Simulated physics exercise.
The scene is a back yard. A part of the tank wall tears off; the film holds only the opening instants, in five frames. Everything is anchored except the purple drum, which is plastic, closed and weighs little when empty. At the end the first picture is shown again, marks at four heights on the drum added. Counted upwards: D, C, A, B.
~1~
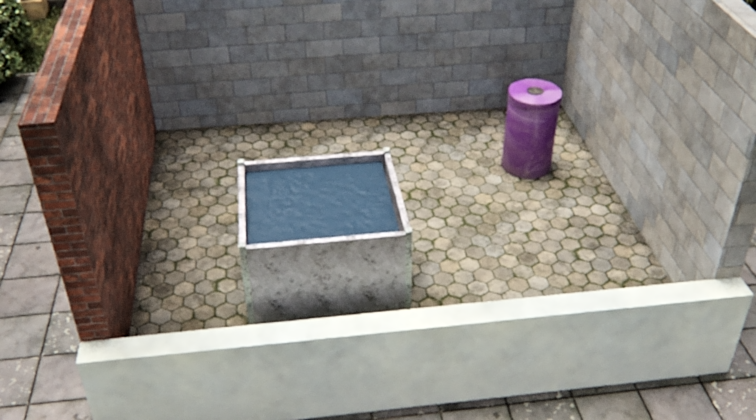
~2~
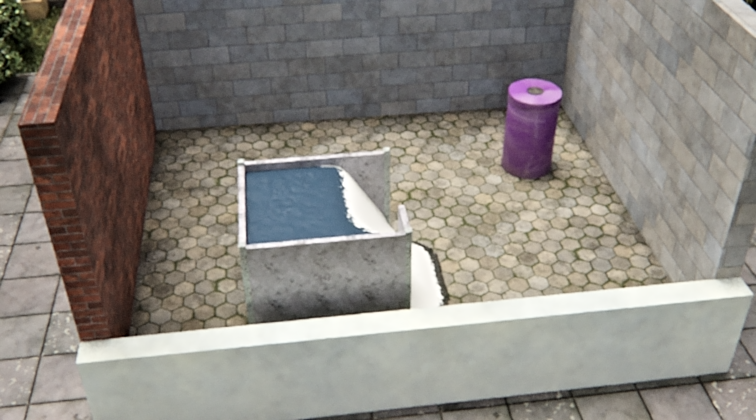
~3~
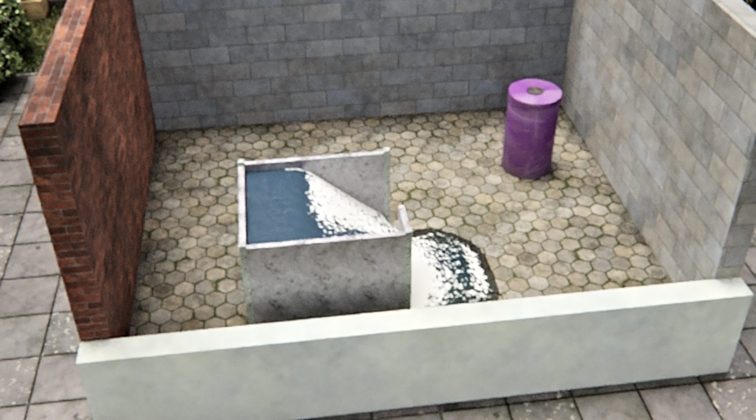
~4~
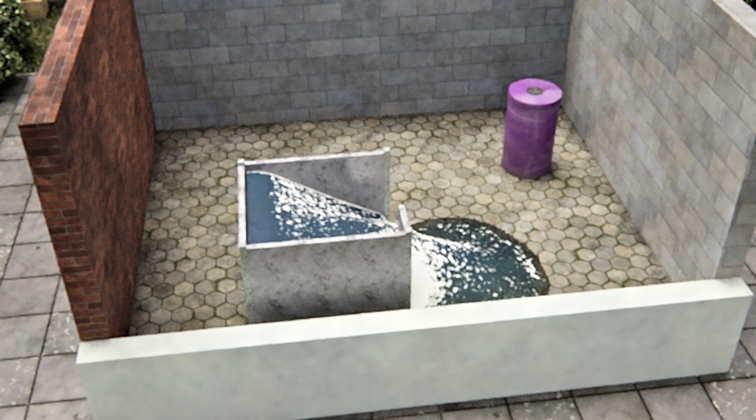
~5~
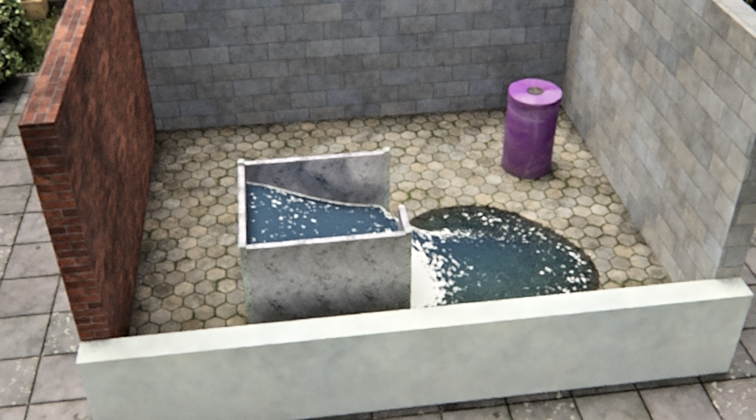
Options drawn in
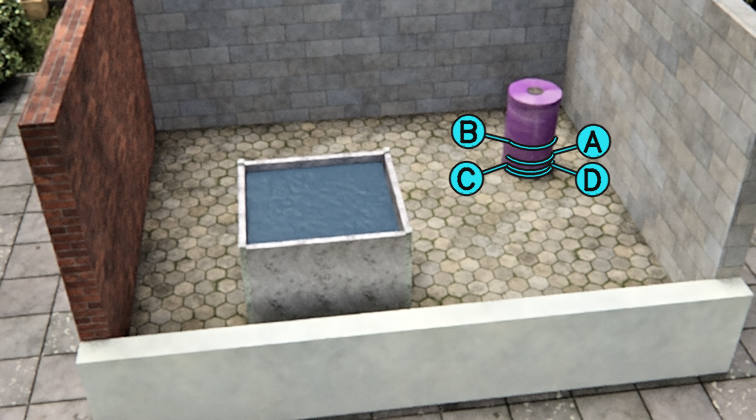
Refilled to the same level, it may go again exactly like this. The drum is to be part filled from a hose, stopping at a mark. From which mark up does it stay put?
Take B.
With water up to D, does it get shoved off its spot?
Yes.
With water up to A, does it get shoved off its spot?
Yes, that goes wrong.
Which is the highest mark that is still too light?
That is mark A.
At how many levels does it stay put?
One of them.
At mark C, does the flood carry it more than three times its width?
Yes.
In cyan, A at (535, 163); B at (537, 148); C at (534, 171); D at (533, 176); from the bottom up D, C, A, B.
With A, it is pushed about its own width away.
With B, it does not move.
With C, it is pushed about 5 times its own width away.
With D, it is pushed about 5 times its own width away.
